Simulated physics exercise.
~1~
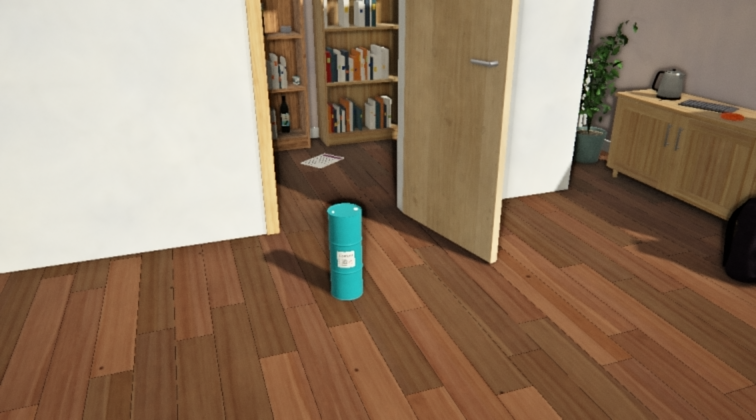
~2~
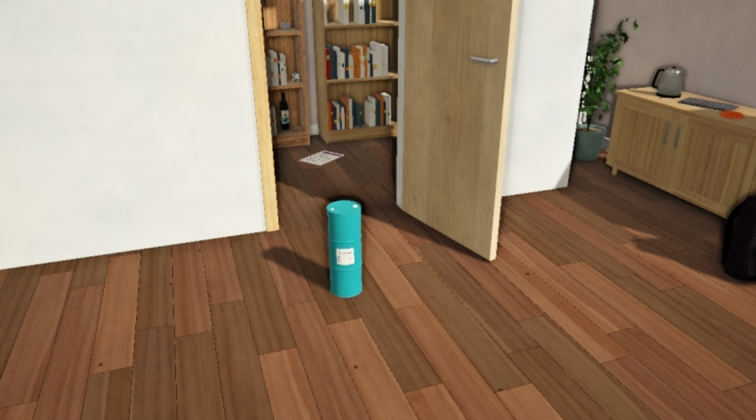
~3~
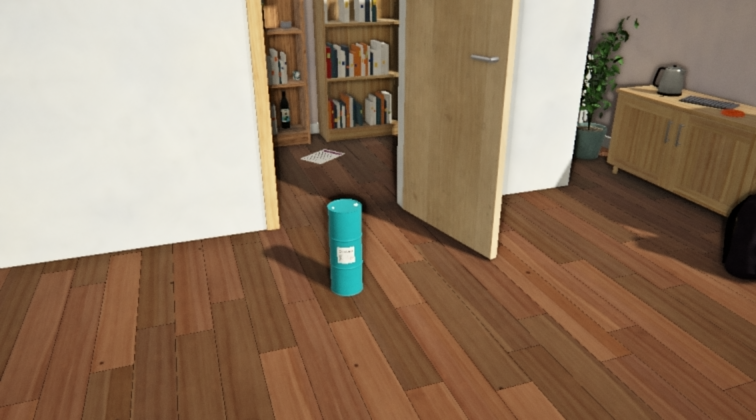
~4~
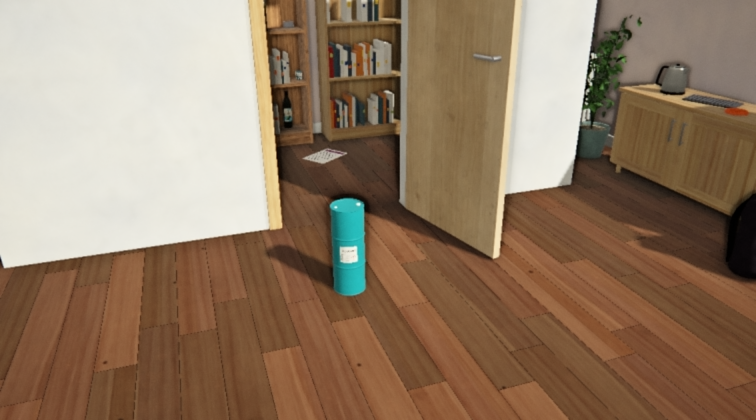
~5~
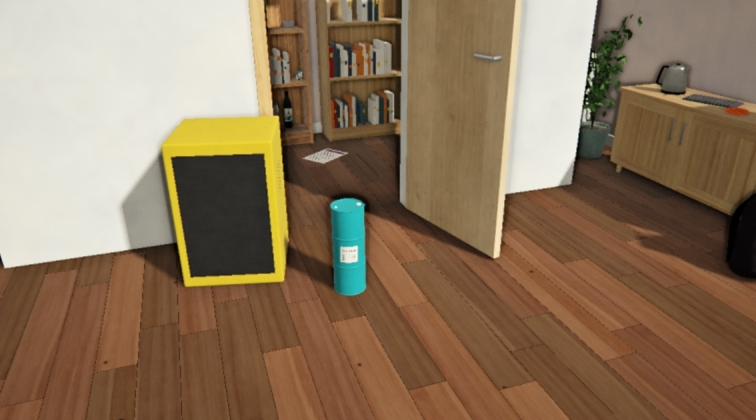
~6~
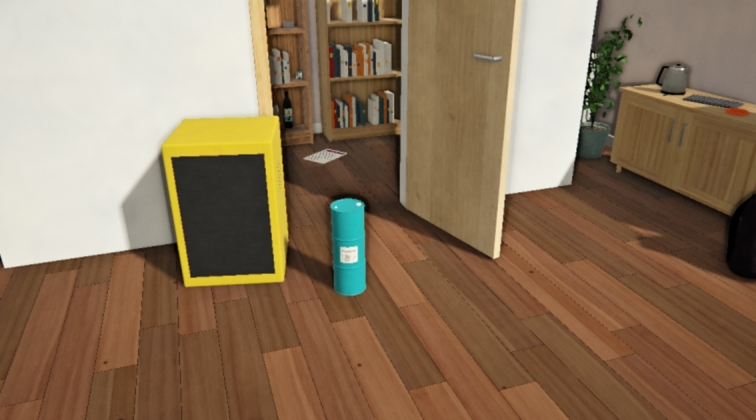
The clip shows a turquoise canister standing on a wooden floor before a wide-open door, with bookshelves beyond; nothing visibly moves apart from slight shifts in the view, then a yellow box-like appliance with a dark front abruptly appears left of the canister.
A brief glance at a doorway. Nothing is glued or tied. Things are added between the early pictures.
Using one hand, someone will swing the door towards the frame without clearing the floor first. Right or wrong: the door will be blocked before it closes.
Wrong.
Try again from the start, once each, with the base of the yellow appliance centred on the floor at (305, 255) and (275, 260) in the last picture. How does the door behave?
In the first case it stops short; in the second case it stops short.
Then, 0.80 s past the last view, door at 72°.
Then, 1.30 s past the last view, door at 35°.
Finally, door at 0°; both still in place. Final places as the last picture's camera would see them, yellow appliance near (233, 199).
